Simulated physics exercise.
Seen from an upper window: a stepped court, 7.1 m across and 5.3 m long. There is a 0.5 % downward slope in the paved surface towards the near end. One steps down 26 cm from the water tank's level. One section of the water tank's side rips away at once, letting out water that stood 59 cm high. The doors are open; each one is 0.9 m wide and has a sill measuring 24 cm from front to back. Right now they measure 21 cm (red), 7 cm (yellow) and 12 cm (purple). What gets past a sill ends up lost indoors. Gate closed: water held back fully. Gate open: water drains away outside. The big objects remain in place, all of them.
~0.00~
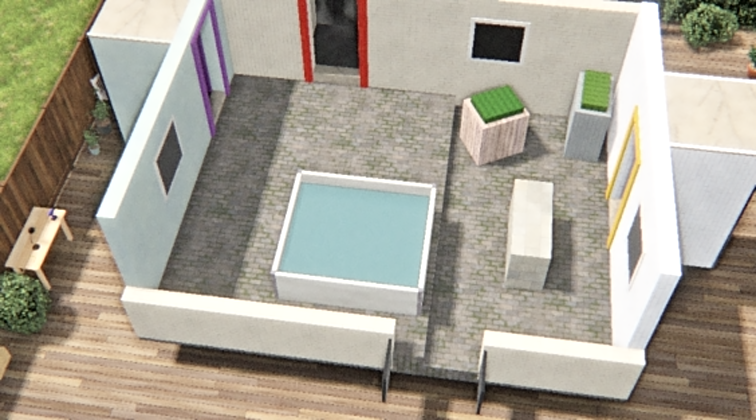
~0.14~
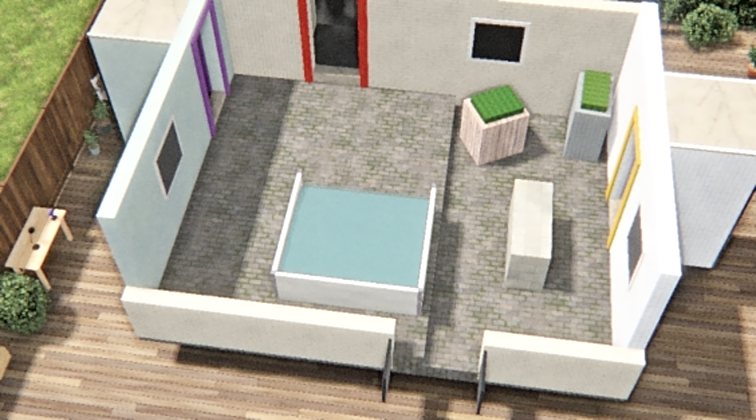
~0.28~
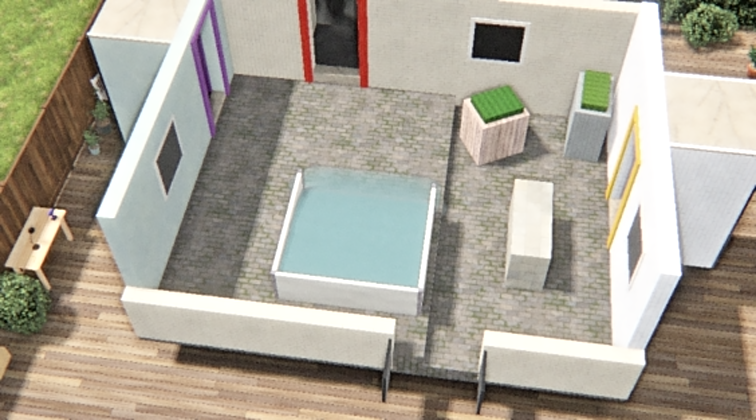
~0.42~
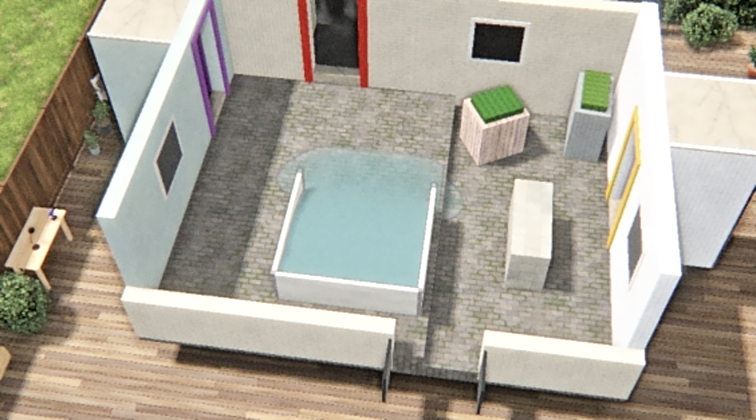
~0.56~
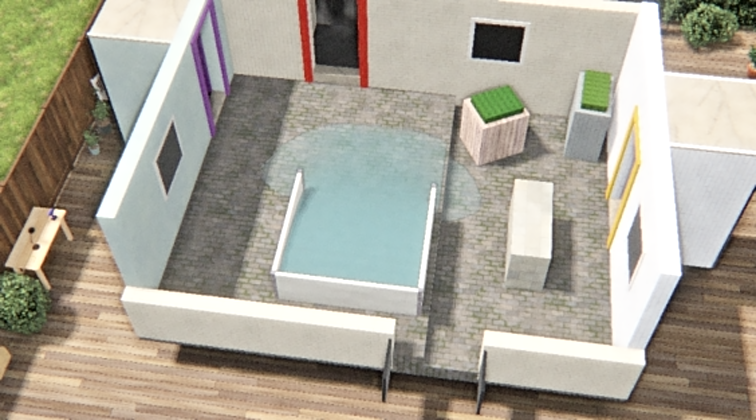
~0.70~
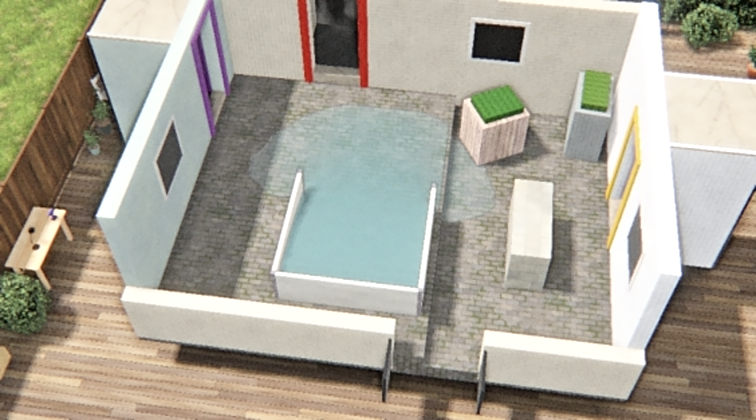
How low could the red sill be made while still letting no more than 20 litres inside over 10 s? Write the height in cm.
About 23 cm.
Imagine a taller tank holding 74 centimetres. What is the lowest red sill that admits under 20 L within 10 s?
About 30 cm.
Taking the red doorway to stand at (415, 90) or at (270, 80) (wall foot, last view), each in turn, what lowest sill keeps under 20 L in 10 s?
In turn: About 27 cm, about 18 cm.
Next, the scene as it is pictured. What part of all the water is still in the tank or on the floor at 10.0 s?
Close to 88 in a hundred.
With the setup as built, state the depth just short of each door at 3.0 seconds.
Red door: 22 cm; yellow door: 0 cm; purple door: 20 cm.
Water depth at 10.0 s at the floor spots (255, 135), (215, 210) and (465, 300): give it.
Depths in order: 4 / 10 / 10 cm.
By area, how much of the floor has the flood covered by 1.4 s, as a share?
Wet share: Near 35 %.
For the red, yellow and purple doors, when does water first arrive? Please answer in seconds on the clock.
Red 0.9 s, yellow 3.2 s, purple 1.8 s.
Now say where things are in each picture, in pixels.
In the first frame, the water tank at (357, 231) is whole and still, 59 cm deep; the red door at (335, 43) is dry.
In the second frame, water pours out on the far side and has run 0.2 m, to a hidden place; about 8 cm deep outside, 59 cm at the back.
In the third frame, the gap is on the far side, the front 0.7 m out at (312, 169); the back of the water tank holds 59 cm.
In the fourth frame, water pours out on the far side and has run 1.1 m, to (327, 150); about 9 cm deep outside, 59 cm at the back.
In the fifth frame, the front is at (346, 127), 1.7 m from the gap on the far side; 4.8 m2 of floor is wet, 54 cm left at the back.
In the sixth frame, the gap is on the far side, the front 2.2 m out at (347, 108); the back of the water tank holds 49 cm; the red door at (335, 43), 3.0 m from the gap, is still 0.7 m from the nearest water.
After 1.4 s water covers 35 % of the floor, deepest (34 cm) near (393, 92); 26 cm at the red door, 1 litre in over its 21 cm sill.
After 3.0 s water covers 50 % of the floor, deepest (36 cm) near (564, 119); 22 cm at the red door, 29 litres in over its 21 cm sill.
After 10.0 s water covers 95 % of the floor, deepest (12 cm) near (528, 294); 3 cm at the red door, 32 litres in over its 21 cm sill.
At the red door as built, the water arrived by 0.9 s and peaked near 29 cm at 2.0 s.
With a sill of 21 cm, 32 litres would have come in within the 10 s; with 28.5 cm, 2 litres. So under 20 litres takes about 23 cm.
